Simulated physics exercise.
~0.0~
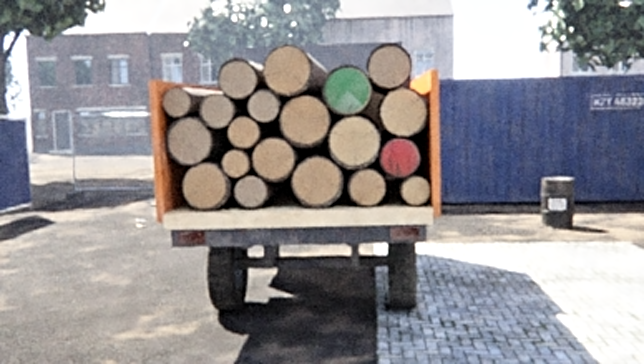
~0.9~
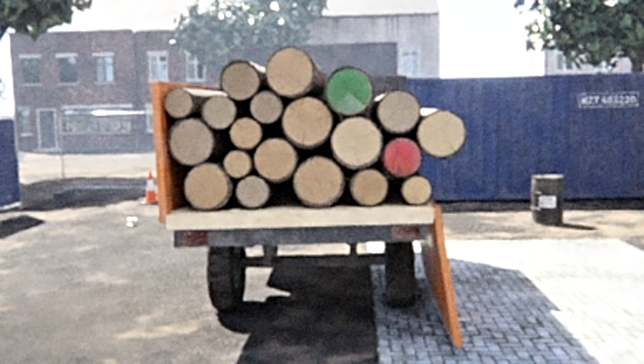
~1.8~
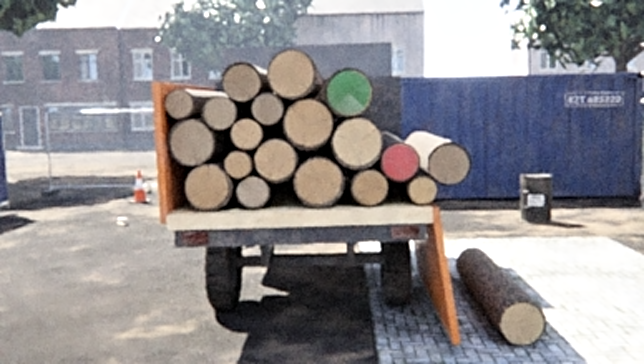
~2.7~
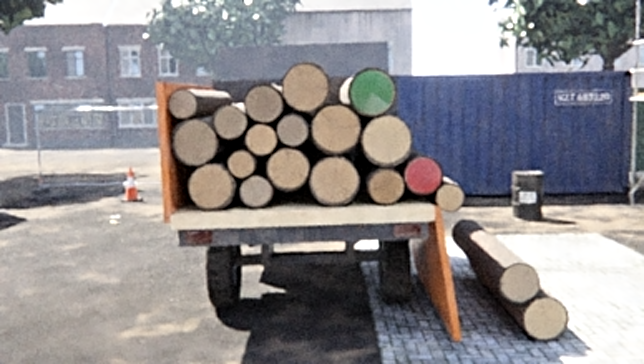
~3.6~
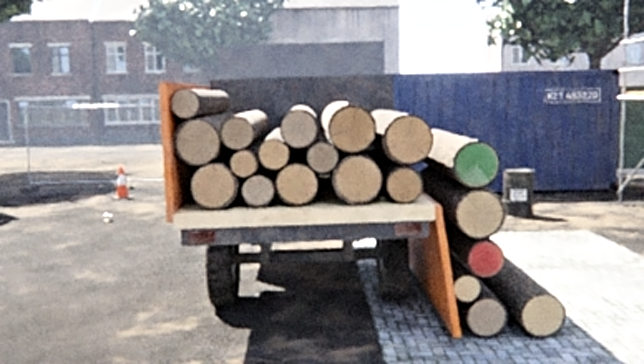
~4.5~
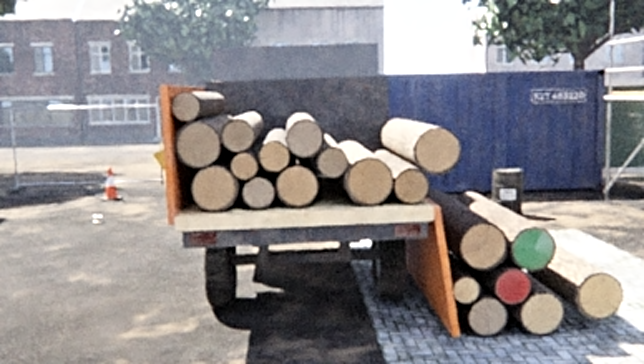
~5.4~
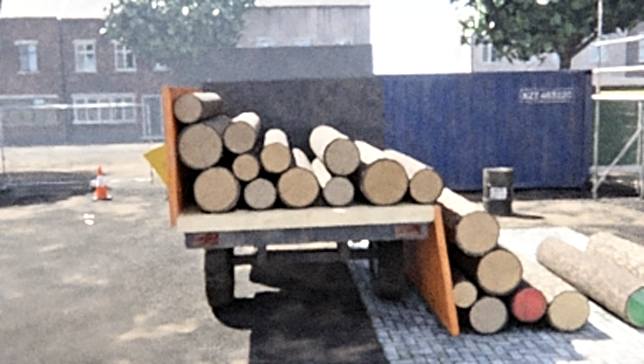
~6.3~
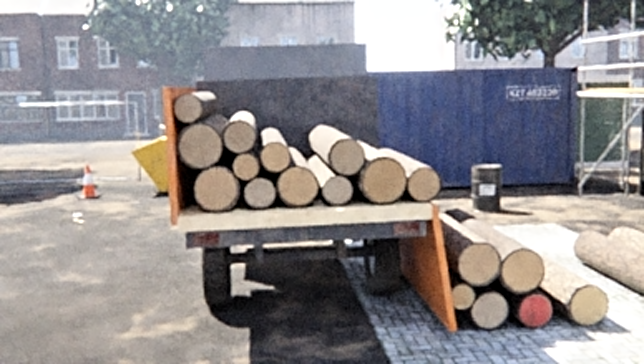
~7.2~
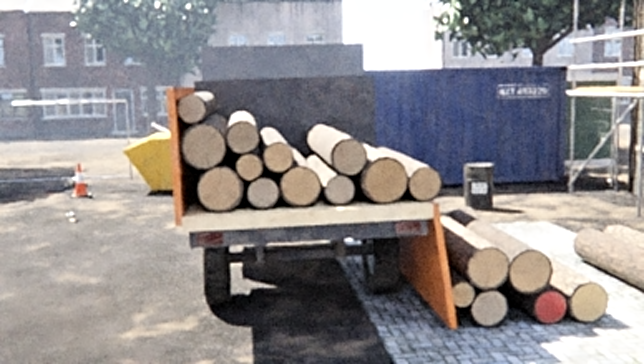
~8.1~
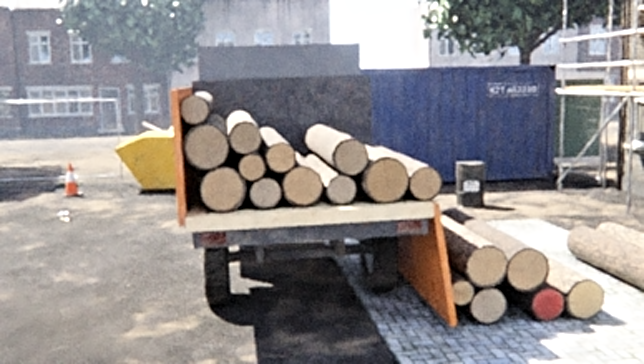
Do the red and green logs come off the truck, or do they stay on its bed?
Both come off the right side of the truck. The red one ends up on the ground, and the green one goes over the edge too.
